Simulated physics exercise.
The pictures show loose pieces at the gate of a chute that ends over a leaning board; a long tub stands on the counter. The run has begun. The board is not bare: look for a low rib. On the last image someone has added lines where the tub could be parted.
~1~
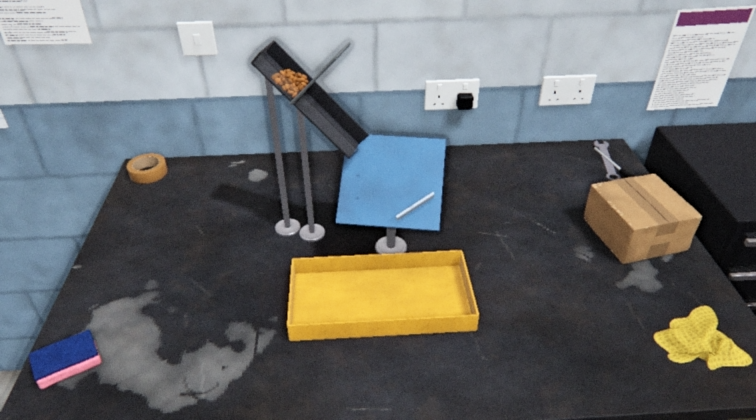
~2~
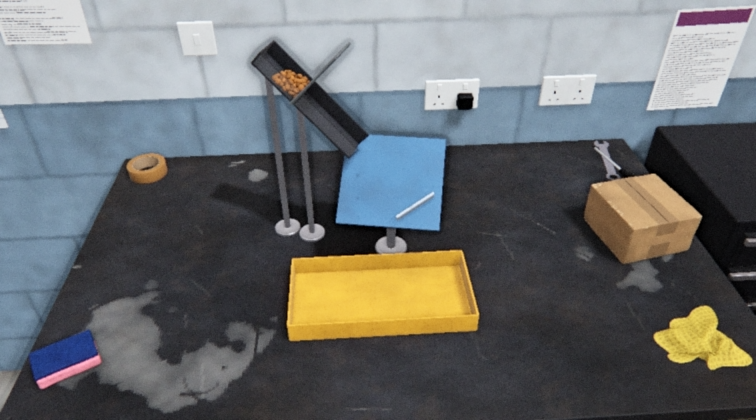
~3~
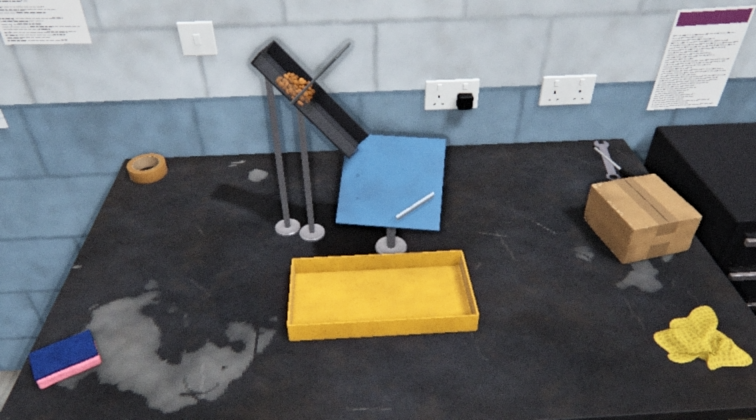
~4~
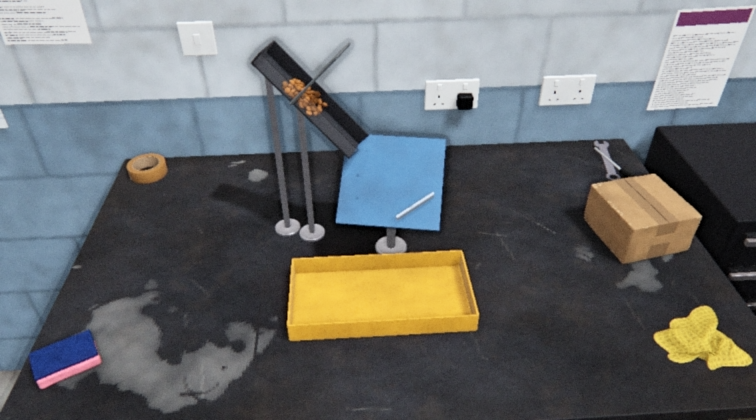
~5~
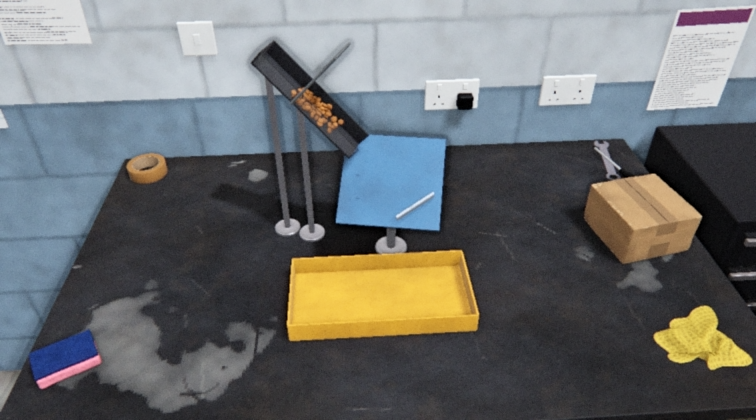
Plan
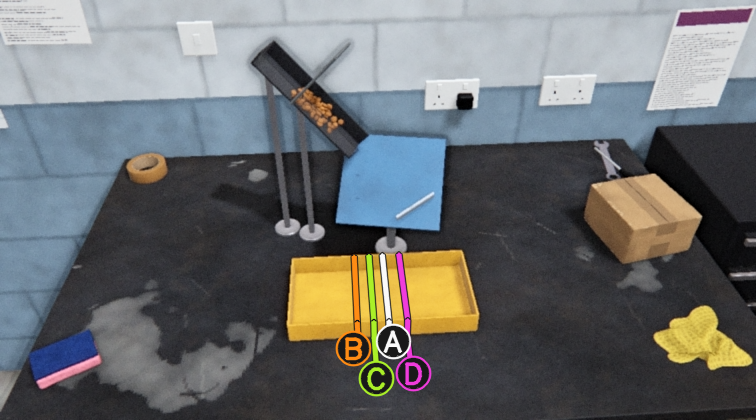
A dark, scuffed worktop against a white and blue tiled wall is seen from the front and slightly above by a still camera. A black chute of orange-brown kibble slopes right to a tilted blue board with a low white rib, behind an empty yellow tub, with tape, sponge, box, wrench and cloth around. The kibble starts bunched high up, then slides down the chute, spreading out.
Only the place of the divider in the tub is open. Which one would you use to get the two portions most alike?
A beats the others.
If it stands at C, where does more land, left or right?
The right side.
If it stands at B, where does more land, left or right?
The right side.
On the marked copy, line A crosses the front rim at (388, 320); line B crosses the front rim at (357, 322); line C crosses the front rim at (373, 321); line D crosses the front rim at (407, 319).
With A, of what is caught, about half on the left of the divider, about half on the right.
With B, of what is caught, a stray few on the left of the divider, nearly all on the right.
With C, of what is caught, a small part on the left of the divider, most on the right.
With D, of what is caught, nearly all on the left of the divider, a small part on the right.
